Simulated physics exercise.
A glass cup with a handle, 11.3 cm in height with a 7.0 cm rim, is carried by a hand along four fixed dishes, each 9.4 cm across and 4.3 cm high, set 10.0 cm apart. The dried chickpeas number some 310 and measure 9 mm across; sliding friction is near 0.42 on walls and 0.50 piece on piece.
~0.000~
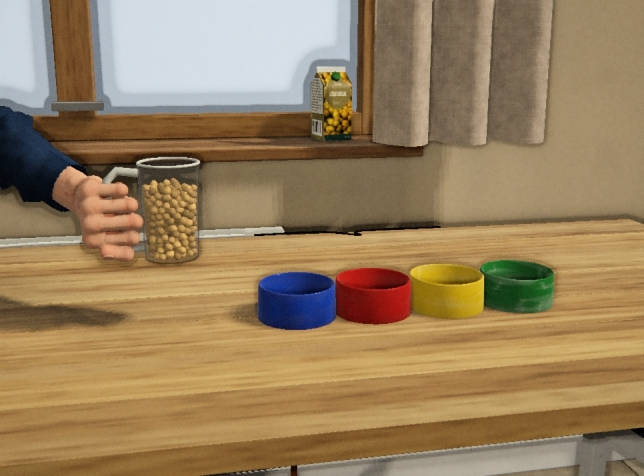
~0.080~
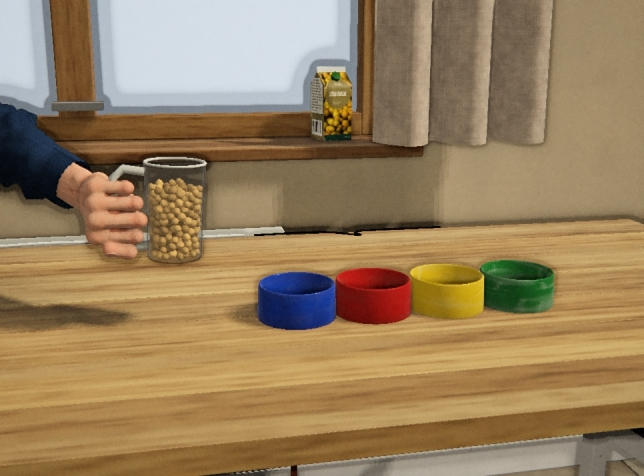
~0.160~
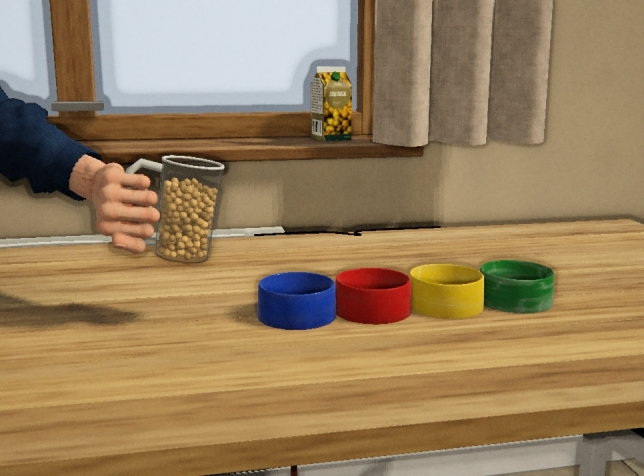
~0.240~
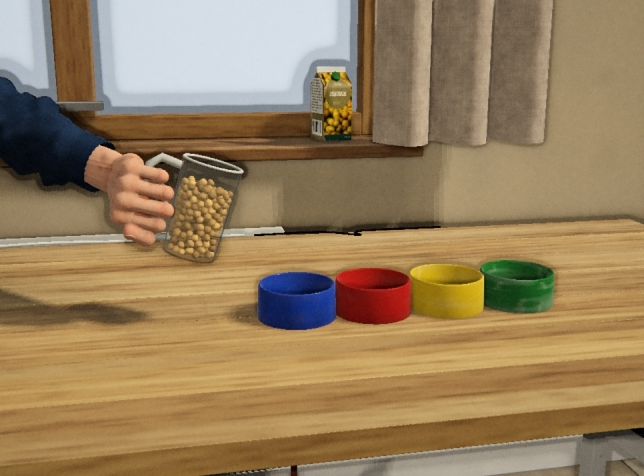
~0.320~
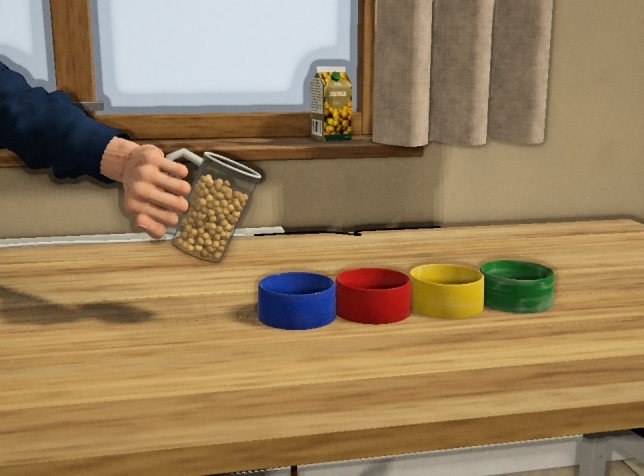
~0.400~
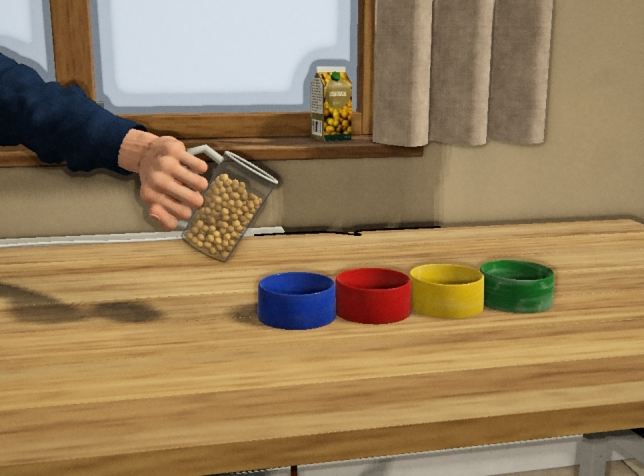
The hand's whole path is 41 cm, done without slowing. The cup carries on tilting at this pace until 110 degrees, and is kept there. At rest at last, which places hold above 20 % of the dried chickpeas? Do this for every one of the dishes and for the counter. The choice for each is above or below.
Outcome: Red dish: Its share will not exceed a fifth; blue dish: Its share will not exceed a fifth; green dish: Its share will exceed a fifth; yellow dish: Its share will exceed a fifth; counter: Its share will not exceed a fifth.
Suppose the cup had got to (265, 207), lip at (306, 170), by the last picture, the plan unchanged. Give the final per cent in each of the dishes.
Red: 0 / blue: 0 / green: 70 / yellow: 0.
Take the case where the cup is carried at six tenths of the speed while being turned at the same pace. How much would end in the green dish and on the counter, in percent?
Shares: Green 0, counter 10.
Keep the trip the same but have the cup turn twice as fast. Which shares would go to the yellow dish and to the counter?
It would be yellow 30 and counter 10.
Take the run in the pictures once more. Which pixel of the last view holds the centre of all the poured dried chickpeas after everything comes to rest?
Centre at rest, approx.: (474, 292) px.
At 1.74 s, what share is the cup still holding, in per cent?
That would be some 35 per cent.
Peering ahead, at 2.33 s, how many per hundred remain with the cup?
Estimate: Around 5 % of the load.
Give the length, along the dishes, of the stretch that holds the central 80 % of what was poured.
14 cm, roughly.
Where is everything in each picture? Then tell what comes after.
The first picture shows cup at (170, 210), tilt 0 degrees, lip at (198, 162), moved 0.0 cm; middle of the pieces at (170, 222); blue dish at (297, 284); red dish at (373, 279); yellow dish at (446, 275); green dish at (517, 270).
The second picture shows cup at (175, 210), tilt 2 degrees, lip at (205, 163), moved 0.5 cm; middle of the pieces at (174, 222).
The third picture shows cup at (187, 210), tilt 9 degrees, lip at (223, 167), moved 2.0 cm; middle of the pieces at (185, 222).
The fourth picture shows cup at (201, 209), tilt 17 degrees, lip at (242, 171), moved 3.6 cm; middle of the pieces at (197, 221).
The fifth picture shows cup at (214, 209), tilt 24 degrees, lip at (259, 176), moved 5.2 cm; middle of the pieces at (209, 220).
The sixth picture shows cup at (228, 208), tilt 31 degrees, lip at (276, 182), moved 6.8 cm; middle of the pieces at (221, 218); blue dish at (297, 284); red dish at (373, 279); yellow dish at (446, 275); green dish at (517, 270). The cup turns about 95 degrees a second and travels 20 cm a second.
After 1.20 s, tilt 106 degrees; cup holds 95 %.
Then, at 1.74 s, tilt 110 degrees; cup holds 35 %, green 10 %, yellow 50 %.
After 2.33 s, tilt 110 degrees; cup holds 5 %, green 40 %, yellow 45 %.
By 3.1 s all is still; red 0 %, blue 0 %, green 45 %, yellow 45 %, counter 10 %.
